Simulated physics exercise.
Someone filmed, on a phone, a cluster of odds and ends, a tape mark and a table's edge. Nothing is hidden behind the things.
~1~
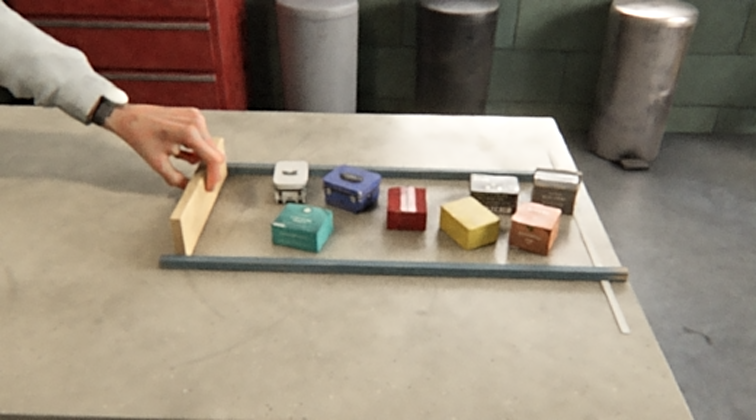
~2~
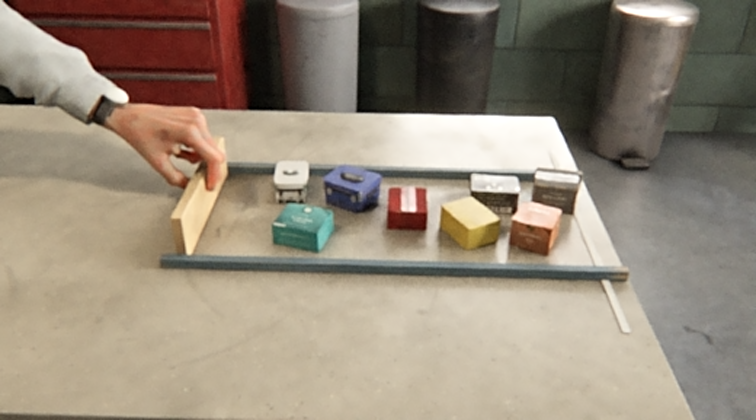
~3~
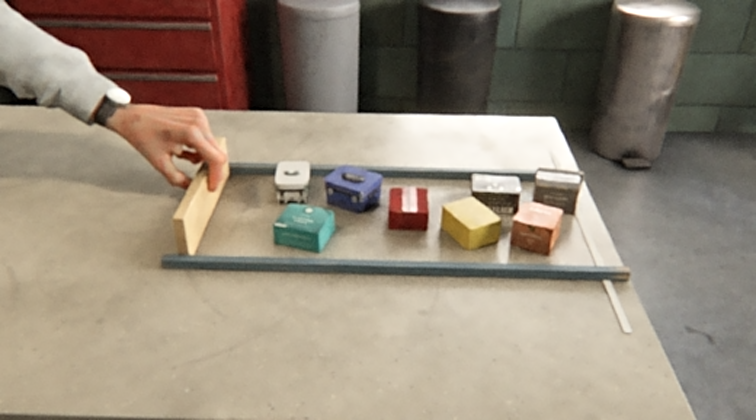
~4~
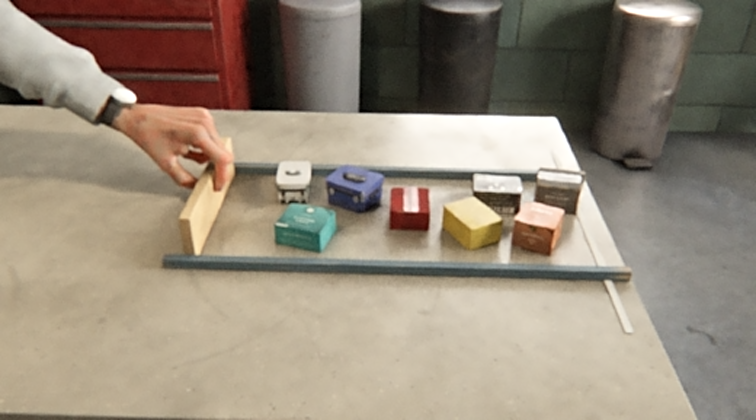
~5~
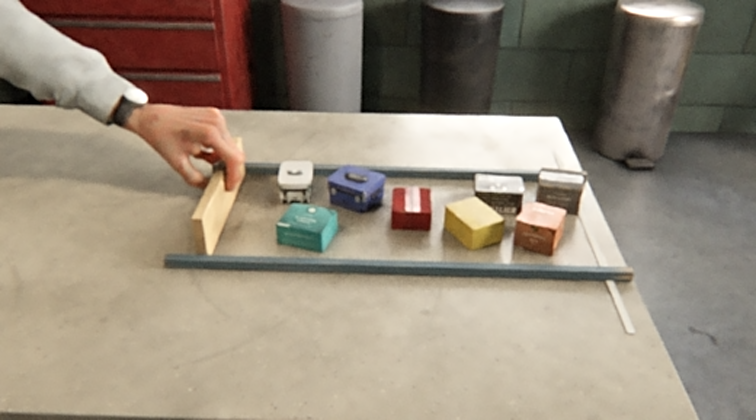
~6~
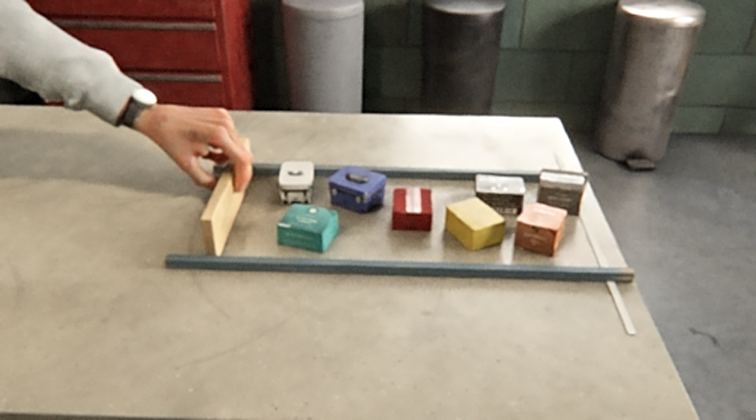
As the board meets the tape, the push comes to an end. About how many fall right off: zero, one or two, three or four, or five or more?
Count off: Above four.
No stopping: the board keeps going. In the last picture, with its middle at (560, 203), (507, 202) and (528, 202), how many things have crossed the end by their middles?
Place by place, 6, 3 and 3.
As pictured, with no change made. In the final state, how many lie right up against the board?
Looks like 2 of them, all told.
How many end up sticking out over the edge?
Tally: 2.
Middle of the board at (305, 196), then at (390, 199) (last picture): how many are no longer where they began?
So 3, and at the other place 5.
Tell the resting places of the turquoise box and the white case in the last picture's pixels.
Same order as the question: First (620, 233), second (594, 192).
Soon after, none off yet; grey box at rest near (560, 191); orange box at rest near (540, 229); black box at rest near (499, 194).
After that, none off yet; grey box displaced a little near (583, 191); orange box moving near (552, 229); black box displaced about its own width near (539, 196).
And then, two off so far; grey box on its way down; orange box tilting well over near (649, 270); black box on its side near (627, 244).
In the end, the number that fall off is five or more; gone, blue case, red box, yellow block, black box, orange box and grey box.
